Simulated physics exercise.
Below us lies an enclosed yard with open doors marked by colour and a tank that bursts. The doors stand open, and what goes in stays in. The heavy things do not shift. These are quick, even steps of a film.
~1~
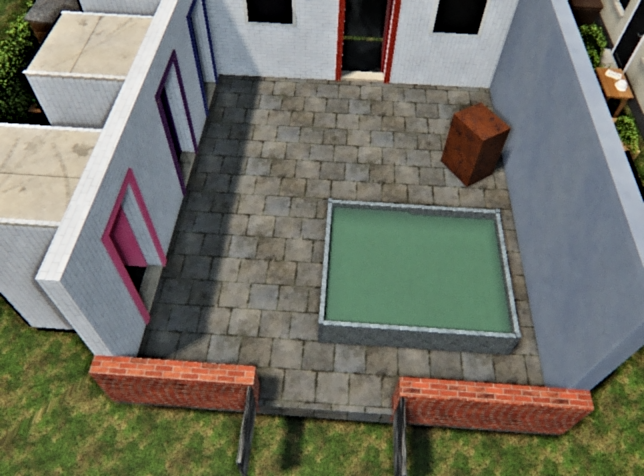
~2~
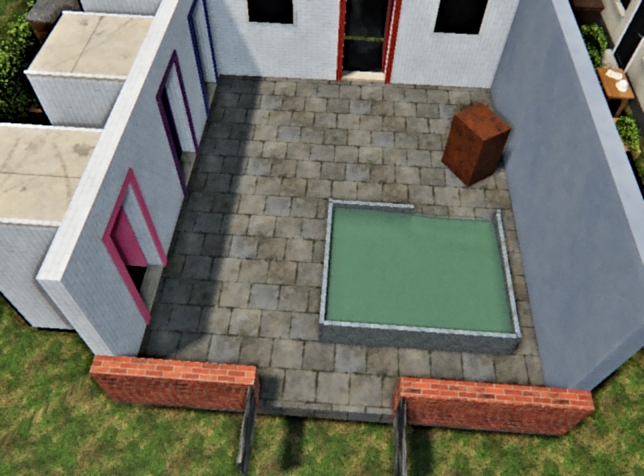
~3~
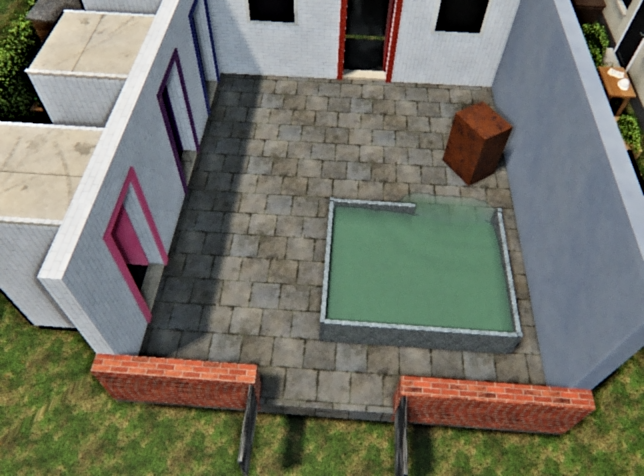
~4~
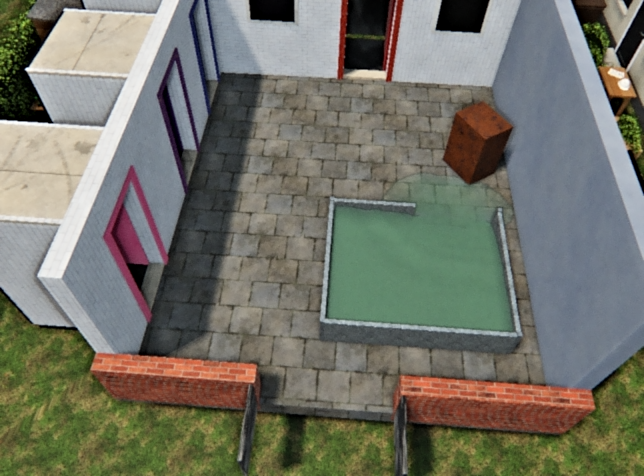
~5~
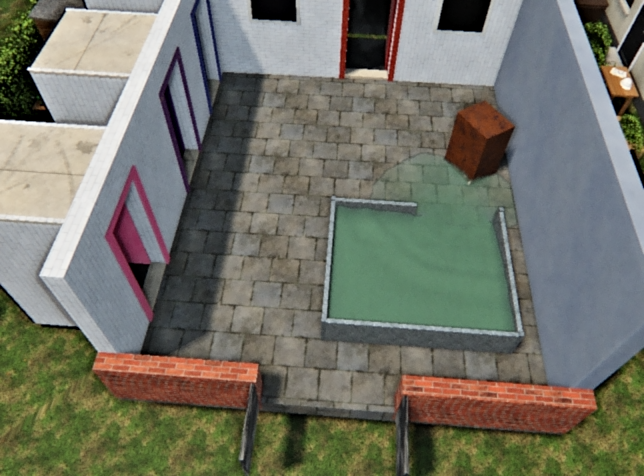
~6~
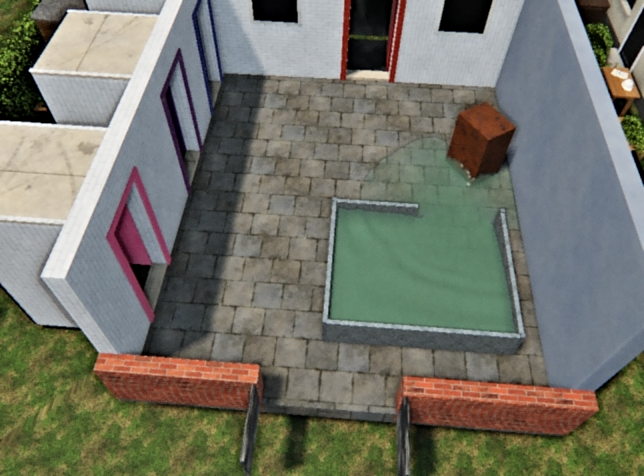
Water pouring through a gap in the far side of an open tank and spreading across courtyard paving beside a brown block.
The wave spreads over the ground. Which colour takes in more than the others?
The blue door.
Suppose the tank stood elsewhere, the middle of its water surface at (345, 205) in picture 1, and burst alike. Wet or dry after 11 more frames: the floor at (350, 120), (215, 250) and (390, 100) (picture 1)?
In that order: Wet, free of water, flooded.
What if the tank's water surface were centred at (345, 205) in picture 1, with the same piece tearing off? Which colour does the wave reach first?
The red door.
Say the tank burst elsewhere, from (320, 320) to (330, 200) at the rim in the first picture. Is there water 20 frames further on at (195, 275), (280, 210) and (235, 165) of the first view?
In turn: Awash, under water, covered.
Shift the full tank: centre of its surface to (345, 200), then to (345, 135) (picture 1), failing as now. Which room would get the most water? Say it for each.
First the door marked red, then the door marked red.
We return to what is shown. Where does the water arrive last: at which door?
Last comes the pink door.
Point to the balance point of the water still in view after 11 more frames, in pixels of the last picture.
At about (422, 232).
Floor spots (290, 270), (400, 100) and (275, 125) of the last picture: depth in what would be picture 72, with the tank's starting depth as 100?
In turn 4, 12 and 16 in a hundred.
A moment on, water covers 20 % of the floor; blue door not reached, red door not reached, purple door not reached, pink door not reached.
Next, water covers 35 % of the floor; blue door not reached, red door a trickle in, purple door not reached, pink door not reached.
Then, water covers 50 % of the floor; blue door wet at the sill, nothing in, red door some in, purple door not reached, pink door not reached.
Later, water covers 65 % of the floor; blue door a lot in, red door a lot in, purple door wet at the sill, nothing in, pink door not reached.
In the end, water covers 95 % of the floor; blue door a lot in, red door a lot in, purple door wet at the sill, nothing in, pink door wet at the sill, nothing in; the blue door has let in the most.
